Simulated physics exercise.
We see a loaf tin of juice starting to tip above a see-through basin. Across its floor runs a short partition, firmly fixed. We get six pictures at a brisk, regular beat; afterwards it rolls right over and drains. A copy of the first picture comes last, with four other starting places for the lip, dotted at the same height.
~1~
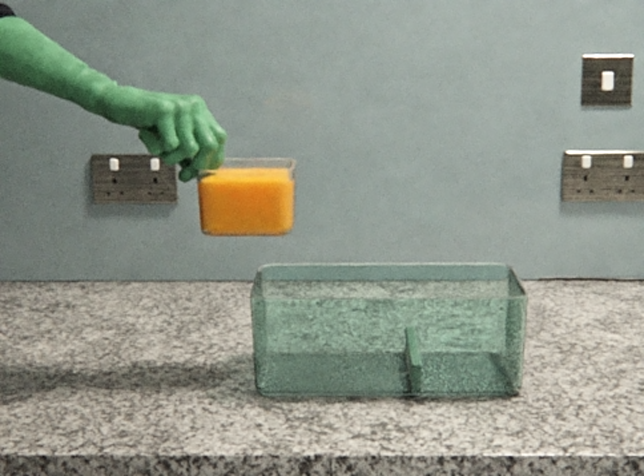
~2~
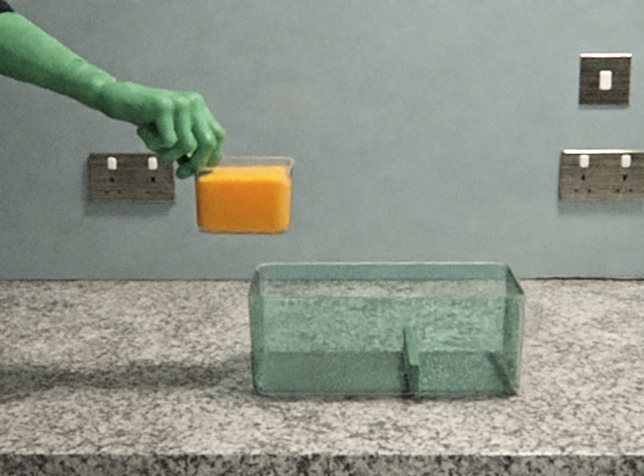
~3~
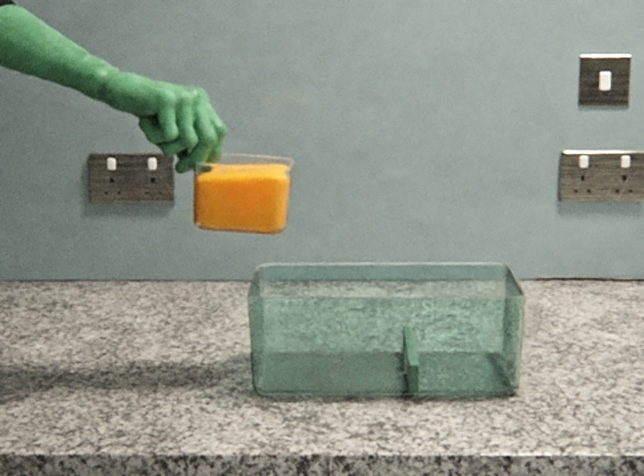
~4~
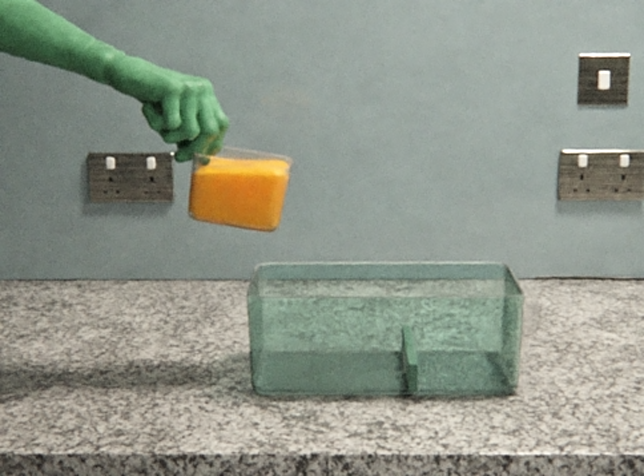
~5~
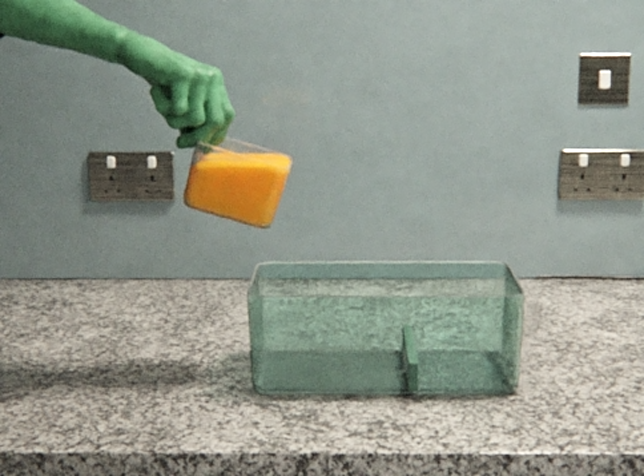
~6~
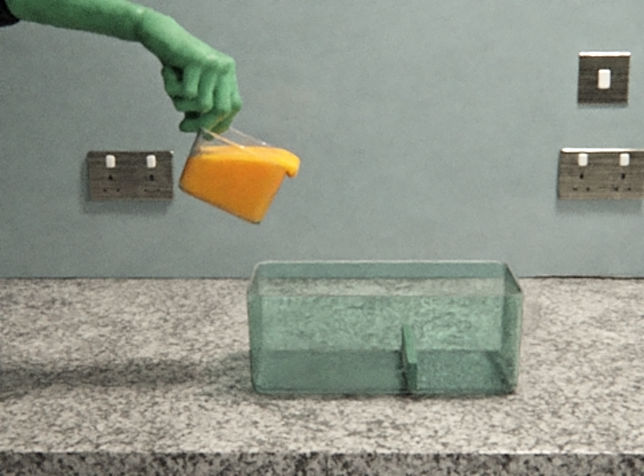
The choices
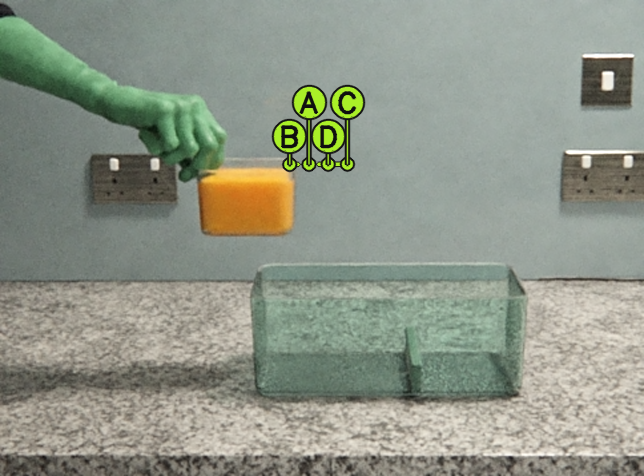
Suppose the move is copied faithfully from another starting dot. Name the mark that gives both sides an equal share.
D beats the others.
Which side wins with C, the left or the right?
More ends on the right.
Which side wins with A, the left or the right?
More ends on the left.
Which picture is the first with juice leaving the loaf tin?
Picture 6.
On the marked copy, A at (309, 164); B at (289, 164); C at (347, 164); D at (328, 164).
With A, about 88 % ends left of the wall and 12 % right of it.
With B, about 90 % ends left of the wall and 9 % right of it.
With C, about 20 % ends left of the wall and 79 % right of it.
With D, about 49 % ends left of the wall and 50 % right of it.
